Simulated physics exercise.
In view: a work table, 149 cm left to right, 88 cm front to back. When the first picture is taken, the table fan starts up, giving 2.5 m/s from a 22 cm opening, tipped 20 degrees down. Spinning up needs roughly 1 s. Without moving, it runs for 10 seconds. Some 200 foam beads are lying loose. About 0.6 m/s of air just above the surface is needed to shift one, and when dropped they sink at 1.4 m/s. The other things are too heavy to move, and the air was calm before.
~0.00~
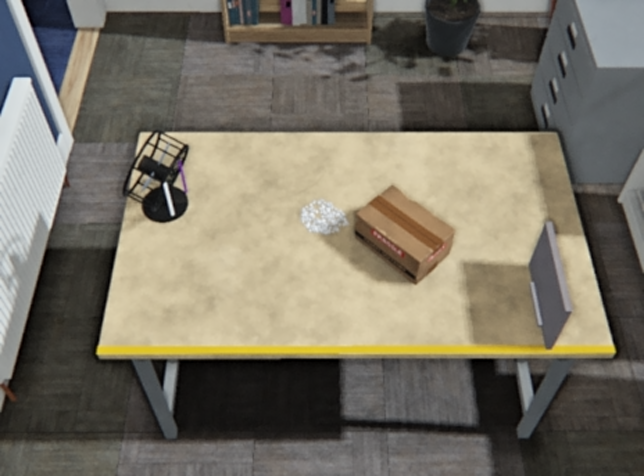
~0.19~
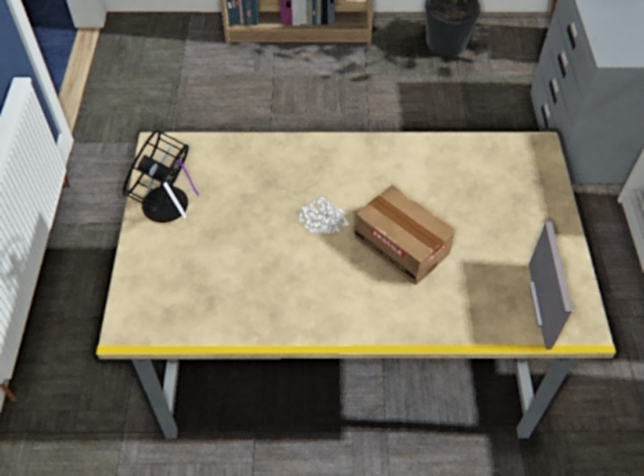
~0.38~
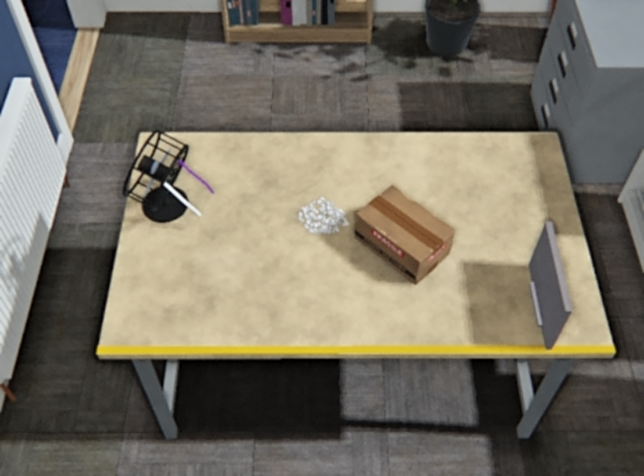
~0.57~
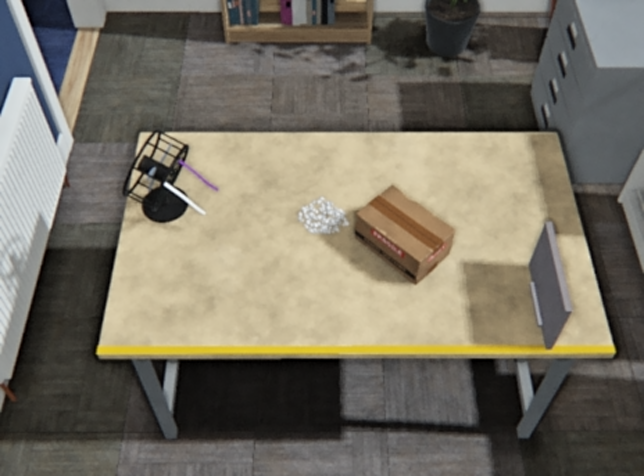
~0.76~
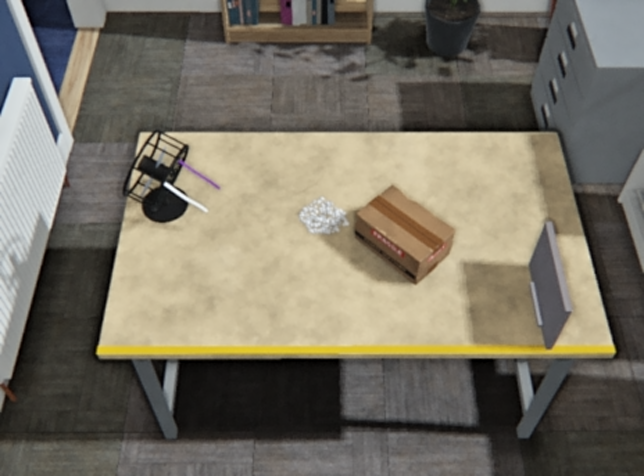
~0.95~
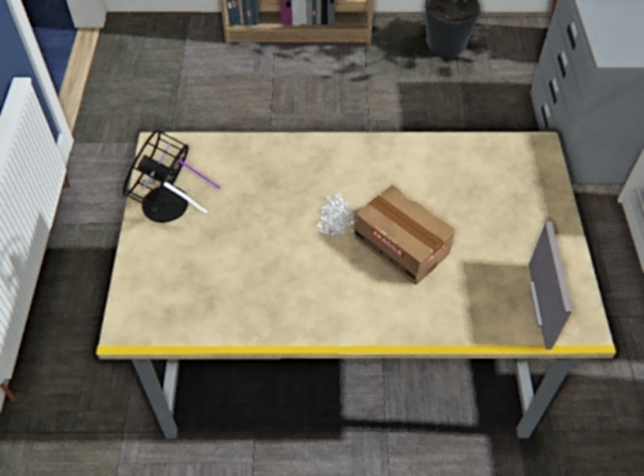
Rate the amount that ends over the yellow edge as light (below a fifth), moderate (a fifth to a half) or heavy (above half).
Light.
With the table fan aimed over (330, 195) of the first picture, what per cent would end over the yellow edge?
Result: Approx. 40 percent.
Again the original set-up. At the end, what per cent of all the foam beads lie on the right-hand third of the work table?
0 %.
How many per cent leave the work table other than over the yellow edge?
About 100 %.
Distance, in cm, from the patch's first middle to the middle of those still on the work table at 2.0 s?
I'd guess near 70 cm.
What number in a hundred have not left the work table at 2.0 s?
Estimate: Around 20 percent.
After 2.0 s the count stands so, 4 % are over the yellow edge; the middle of those still in play is near (538, 194).
After 3.2 s the count stands so, 4 % are over the yellow edge.
After 5.5 s the count stands so, 4 % are over the yellow edge.
After 10.0 s, at the end, 4 % are over the yellow edge.
